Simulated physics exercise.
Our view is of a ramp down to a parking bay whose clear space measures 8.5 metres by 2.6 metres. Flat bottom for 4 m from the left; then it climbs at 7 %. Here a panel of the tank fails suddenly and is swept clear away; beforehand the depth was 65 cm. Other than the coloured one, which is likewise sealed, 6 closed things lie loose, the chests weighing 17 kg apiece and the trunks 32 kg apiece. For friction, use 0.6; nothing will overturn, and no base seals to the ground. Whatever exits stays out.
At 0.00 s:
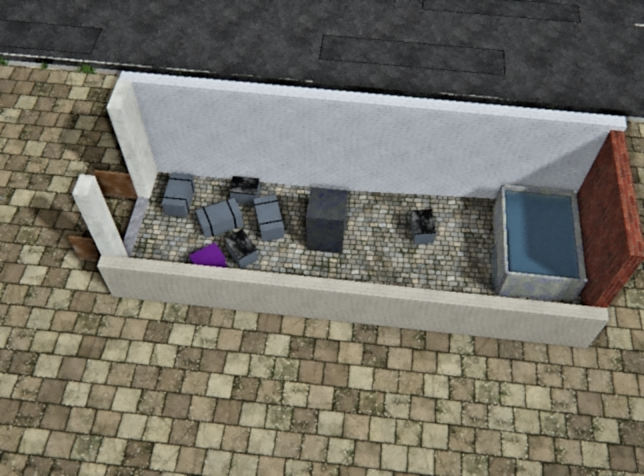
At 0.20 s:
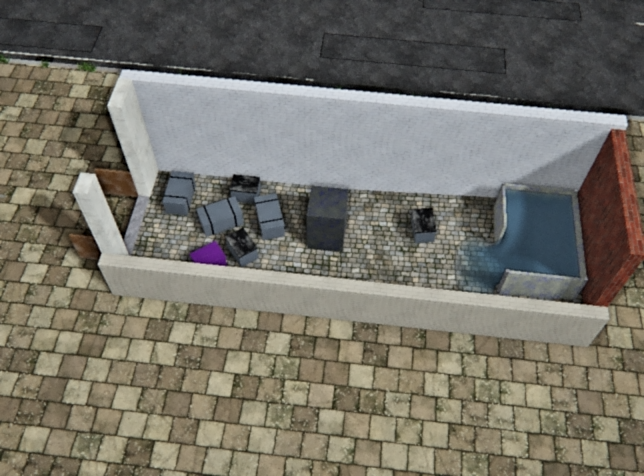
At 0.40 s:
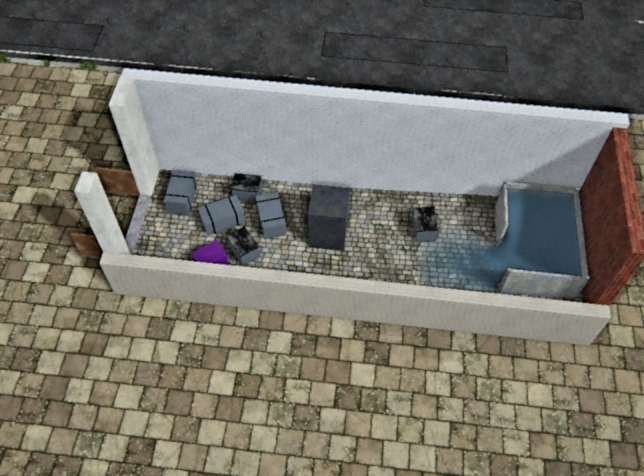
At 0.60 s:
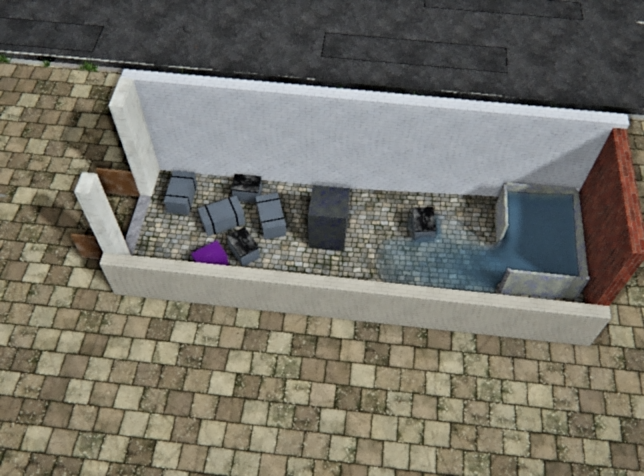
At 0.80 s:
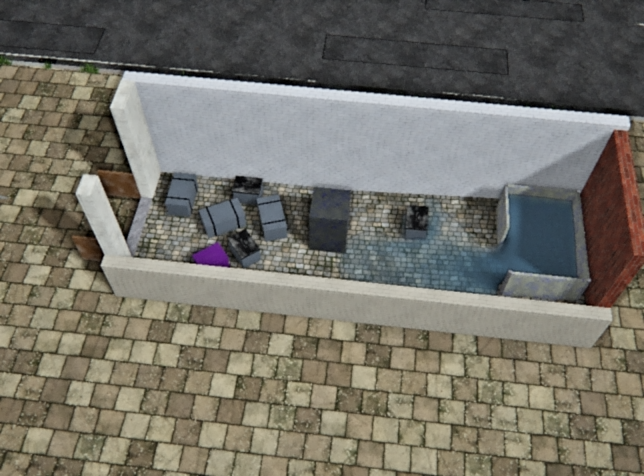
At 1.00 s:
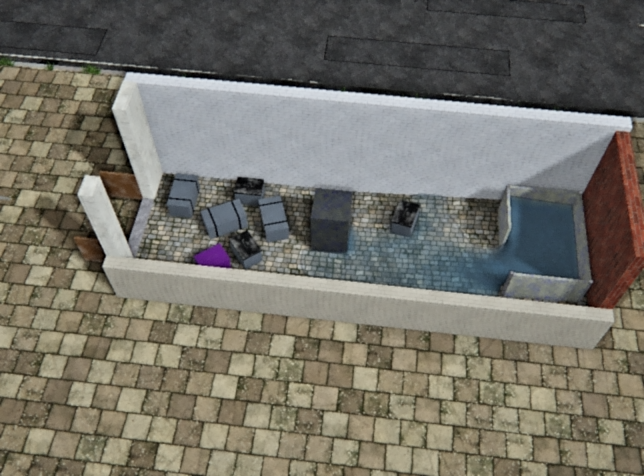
Blue water fills a pale-walled tank at the right end of a long, walled paved bay, seen from high above beside a dark road. A red wall stands behind the tank, a dark grey block sits mid-bay, and grey boxes and a purple chest cluster at left. The tank's left side opens, water spreads leftward across the paving to the block, and a small dark object shifts slightly left, the view almost still.
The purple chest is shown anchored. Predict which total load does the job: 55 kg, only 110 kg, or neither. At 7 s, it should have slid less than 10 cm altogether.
Neither suffices.
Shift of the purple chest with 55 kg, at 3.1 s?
Shift: Roughly 140 cm.
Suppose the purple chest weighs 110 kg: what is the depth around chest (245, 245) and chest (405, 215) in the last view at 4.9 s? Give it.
Some 14 cm at the first, some 12 cm at the second.
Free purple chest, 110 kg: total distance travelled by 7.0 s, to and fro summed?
About 40 cm.
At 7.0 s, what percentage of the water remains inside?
Still held: Near 76 %.
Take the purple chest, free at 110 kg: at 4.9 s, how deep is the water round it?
10 cm, roughly.
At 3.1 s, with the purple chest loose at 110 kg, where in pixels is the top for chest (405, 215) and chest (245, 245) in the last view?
First near (293, 192), second near (197, 201).
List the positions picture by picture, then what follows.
The first frame shows the purple chest at (207, 256) rests on the ground; water covers 2.5 m2; 0 of 7 have shifted.
The second frame shows the purple chest at (207, 255) rests on the ground; water covers 3.3 m2; 0 of 7 have shifted.
The third frame shows the purple chest at (209, 254), on the bottom; water covers 4.6 m2; 0 of 7 have shifted.
The fourth frame shows the purple chest at (209, 254) rests on the ground; water covers 5.8 m2; 0 of 7 have shifted.
The fifth frame shows the purple chest at (210, 256) rests on the ground; 7.1 m2 under water; 1 of 7 have shifted.
The sixth frame shows the purple chest at (212, 257), on the bottom; 8.3 m2 under water; 1 of 7 have shifted.
After 1.4 s the purple chest would be 0 cm from its start with 55 kg and 0 cm from its start with 110 kg; 0 cm of water round it then.
After 3.1 s the purple chest would be 145 cm from its start with 55 kg and 43 cm from its start with 110 kg; 15 cm of water round it then.
After 4.9 s the purple chest would be 199 cm from its start with 55 kg and 43 cm from its start with 110 kg; 10 cm of water round it then.
After 7.0 s the purple chest would be 199 cm from its start with 55 kg and 43 cm from its start with 110 kg; 13 cm of water round it then.
